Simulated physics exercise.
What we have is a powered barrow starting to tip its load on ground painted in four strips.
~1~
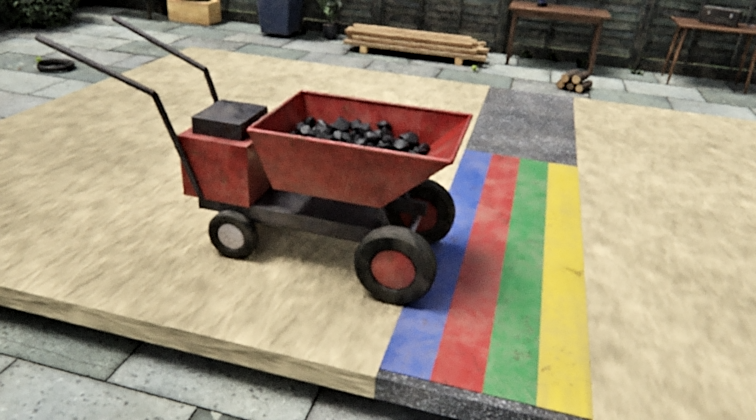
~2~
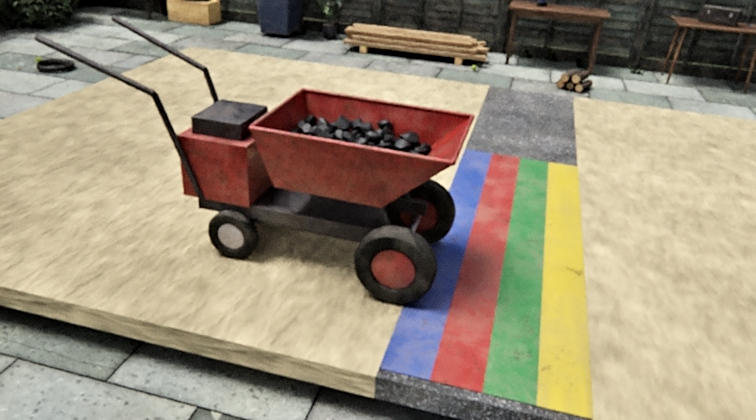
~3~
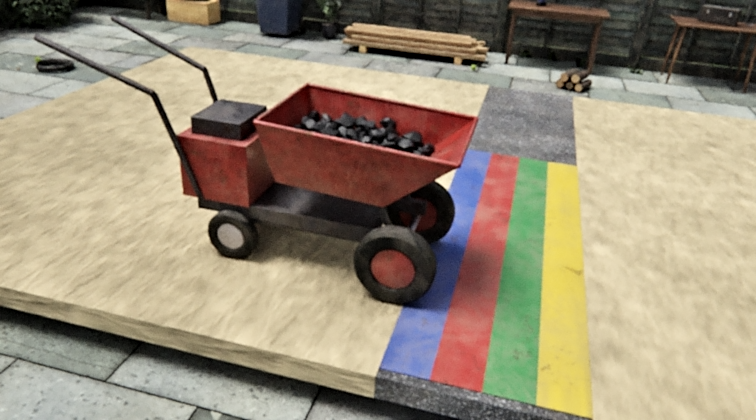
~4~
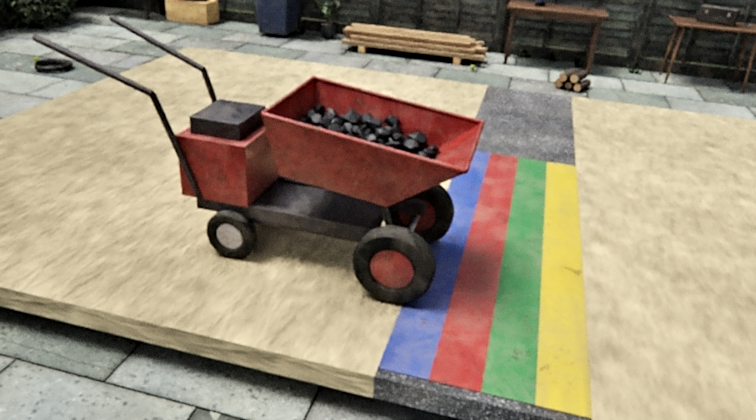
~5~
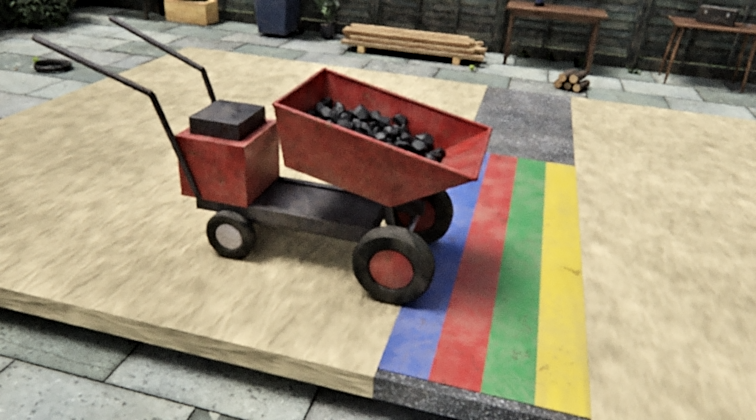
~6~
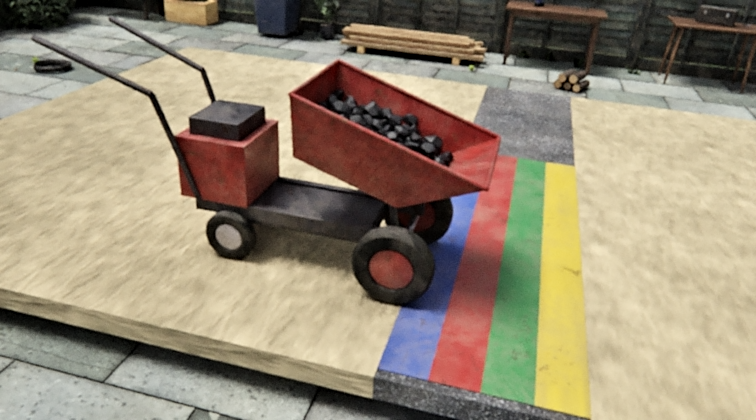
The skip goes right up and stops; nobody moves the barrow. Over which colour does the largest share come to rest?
Most covered: The yellow band.
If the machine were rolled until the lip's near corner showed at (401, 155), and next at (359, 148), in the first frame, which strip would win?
At the first place that green strip, at the second that red strip.
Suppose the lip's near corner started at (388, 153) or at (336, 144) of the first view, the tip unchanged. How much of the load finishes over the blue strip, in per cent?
Roughly 0 per cent, and 30 per cent.
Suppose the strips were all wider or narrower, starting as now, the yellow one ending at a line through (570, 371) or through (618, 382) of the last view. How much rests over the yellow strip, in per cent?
The first gives 40 %, the second 40 %.
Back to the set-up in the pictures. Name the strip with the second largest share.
In second place: The green strip.
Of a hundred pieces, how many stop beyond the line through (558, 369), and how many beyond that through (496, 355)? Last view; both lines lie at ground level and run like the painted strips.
Roughly 60 per cent, and 100 per cent.
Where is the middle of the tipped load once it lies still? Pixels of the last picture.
Around (569, 295).
Shortly afterwards, skip tipped steeply; the whole lot in the skip.
Next, skip tipped right over; the bulk in the skip; only a few over the green strip; a little over the yellow strip; only a few falling.
Some moments later, skip tipped right over; a little in the skip; a little over the green strip; near a third over the yellow strip; near a third off the paint.
In the end, skip tipped right over; only a few in the skip; none at all over the blue strip; none at all over the red strip; near a quarter over the green strip; near half over the yellow strip; near a third off the paint.
